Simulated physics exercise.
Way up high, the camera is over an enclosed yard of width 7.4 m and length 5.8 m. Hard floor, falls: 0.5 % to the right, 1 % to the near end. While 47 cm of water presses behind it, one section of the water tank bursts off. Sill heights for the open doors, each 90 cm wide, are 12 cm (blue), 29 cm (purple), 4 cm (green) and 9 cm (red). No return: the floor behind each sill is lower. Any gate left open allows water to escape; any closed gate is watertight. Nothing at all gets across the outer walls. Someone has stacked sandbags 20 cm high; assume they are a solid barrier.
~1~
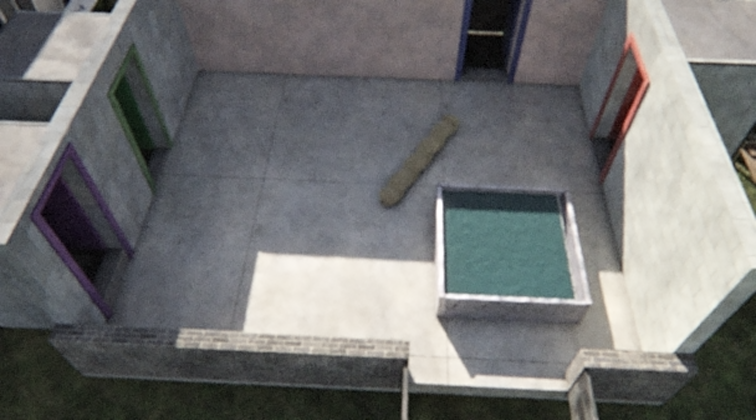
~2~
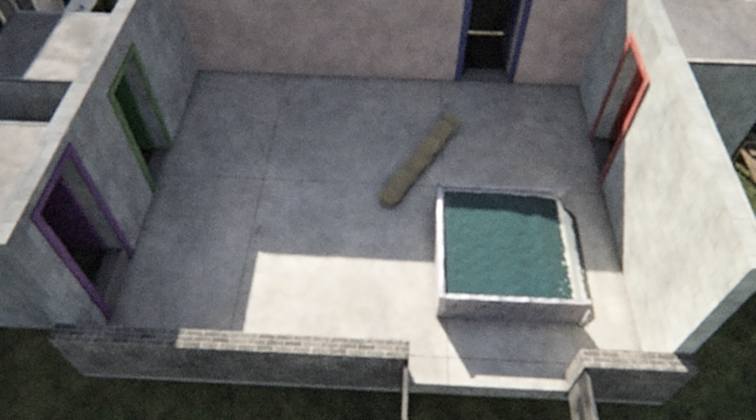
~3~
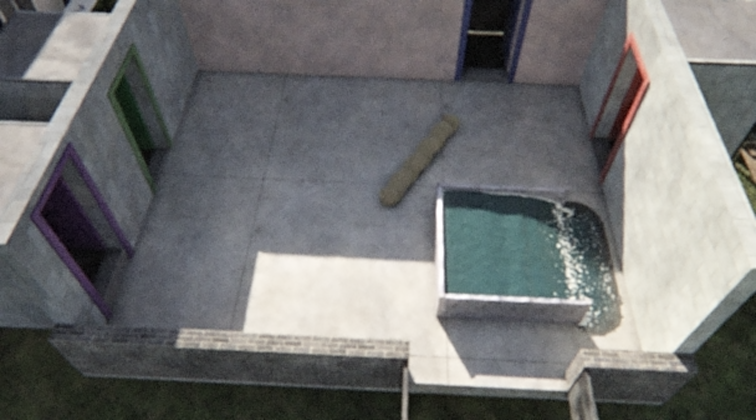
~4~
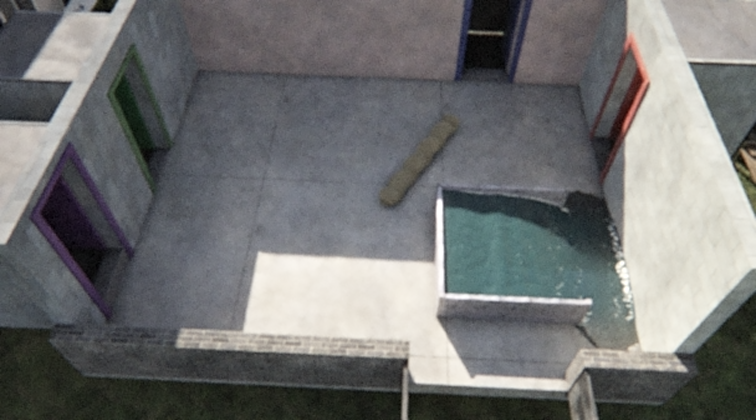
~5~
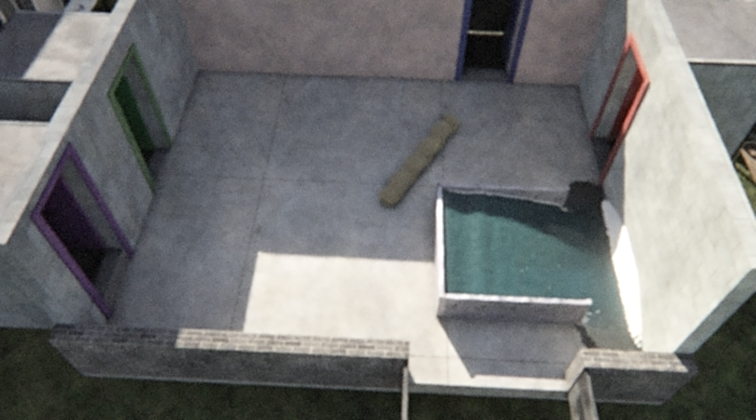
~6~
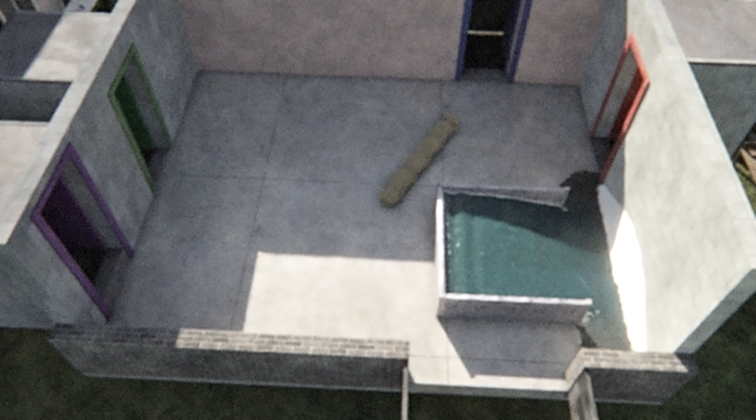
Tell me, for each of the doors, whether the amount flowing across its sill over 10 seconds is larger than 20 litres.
The blue door never breaches the limit. The purple door never breaches the limit. The green door never breaches the limit. The red door never breaches the limit.
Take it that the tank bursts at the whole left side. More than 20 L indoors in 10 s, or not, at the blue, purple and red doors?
Blue: Within the limit; purple: Within the limit; red: Within the limit.
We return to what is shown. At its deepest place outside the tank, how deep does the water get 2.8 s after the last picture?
Around 19 centimetres.
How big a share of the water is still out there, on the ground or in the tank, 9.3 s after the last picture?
Some 86 out of every hundred parts.
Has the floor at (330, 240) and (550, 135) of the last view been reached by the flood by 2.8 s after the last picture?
I'd call them spared and then drenched.
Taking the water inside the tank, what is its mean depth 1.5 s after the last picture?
The average depth is around 17 cm.
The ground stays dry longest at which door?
Green.
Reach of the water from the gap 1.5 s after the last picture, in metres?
4.2 m.
Then, 0.7 s after the last picture water covers 10 % of the floor and is deepest (42 cm) near (648, 377); blue door not reached, purple door not reached, green door not reached, red door 8 cm at the sill, 0 L in.
Then, 1.5 s after the last picture water covers 20 % of the floor and is deepest (38 cm) near (648, 377); blue door not reached, purple door not reached, green door not reached, red door 10 cm at the sill, 0 L in.
Then, 2.8 s after the last picture water covers 35 % of the floor and is deepest (19 cm) near (648, 377); blue door 12 cm at the sill, 0 L in, purple door not reached, green door not reached, red door 7 cm at the sill, 1 L in.
Then, 5.3 s after the last picture water covers 60 % of the floor and is deepest (15 cm) near (626, 283); blue door 5 cm at the sill, 1 L in, purple door 8 cm at the sill, 0 L in, green door not reached, red door 4 cm at the sill, 1 L in.
Then, 9.3 s after the last picture water covers 85 % of the floor and is deepest (9 cm) near (648, 377); blue door 4 cm at the sill, 1 L in, purple door 2 cm at the sill, 0 L in, green door 4 cm at the sill, 0 L in, red door 4 cm at the sill, 1 L in.
